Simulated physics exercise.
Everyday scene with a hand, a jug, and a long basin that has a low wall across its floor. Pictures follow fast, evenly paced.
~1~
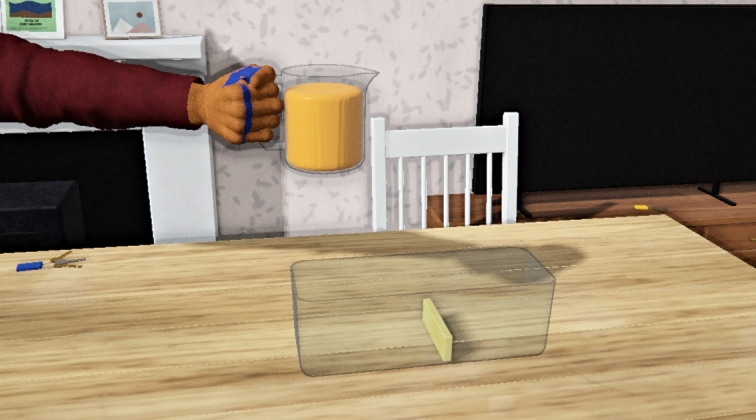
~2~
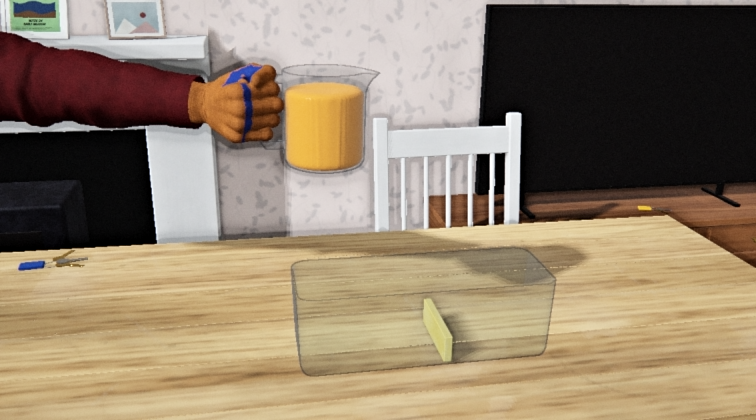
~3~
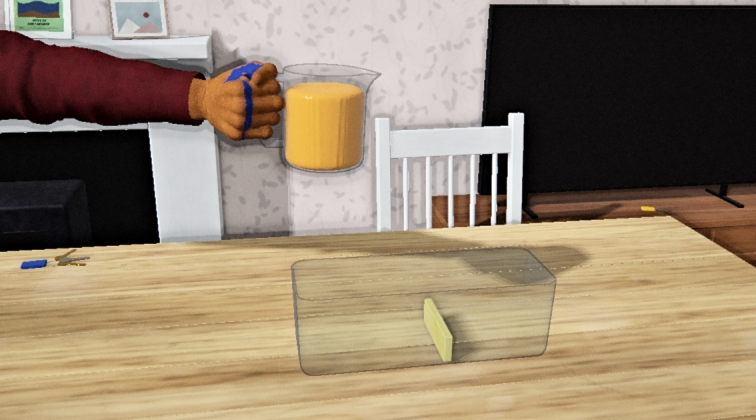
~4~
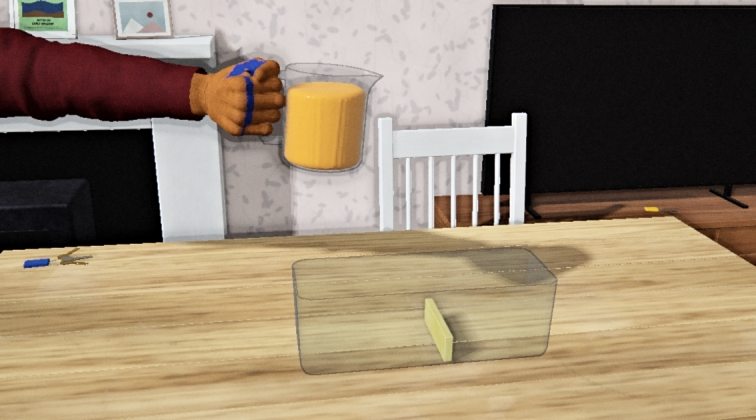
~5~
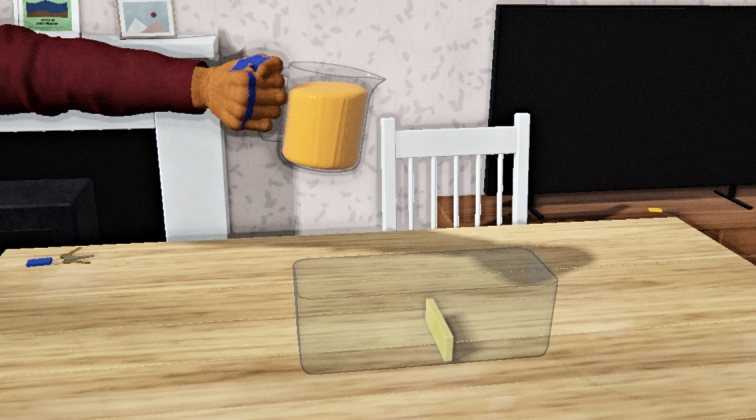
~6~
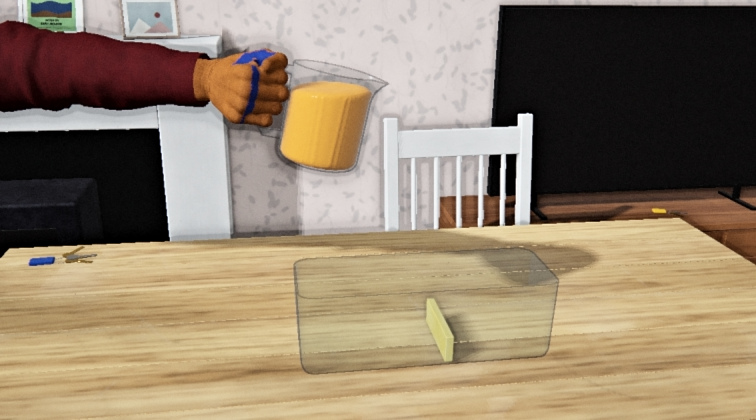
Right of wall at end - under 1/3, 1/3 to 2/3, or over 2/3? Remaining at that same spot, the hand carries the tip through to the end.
1/3 to 2/3.
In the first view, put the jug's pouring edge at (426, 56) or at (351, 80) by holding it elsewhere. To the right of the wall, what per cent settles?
Roughly 85 in a hundred the first time and 5 in a hundred the second.
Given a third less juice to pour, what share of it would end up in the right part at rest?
Some 15 per cent.
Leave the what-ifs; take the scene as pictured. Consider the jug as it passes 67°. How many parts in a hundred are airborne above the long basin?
It works out to about 15 percent.
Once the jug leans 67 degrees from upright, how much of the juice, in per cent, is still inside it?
85 per cent, roughly.
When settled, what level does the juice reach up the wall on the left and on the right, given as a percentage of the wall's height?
On the left it sits near 40, while on the right it sits near 50.
A moment on, the tilt is 67° and 83 per cent is still to pour, 1 is left of the wall and 0 right of it.
Next, the tilt is 101° and 27 per cent is still to pour, 9 is left of the wall and 32 right of it.
Then the tilt is 107° and 2 per cent is still to pour, 41 is left of the wall and 49 right of it.
Later the tilt is 107° and 0 per cent is still to pour, 48 is left of the wall and 49 right of it.
Finally, 48 per cent lies left of the wall, 49 right of it and 3 outside.
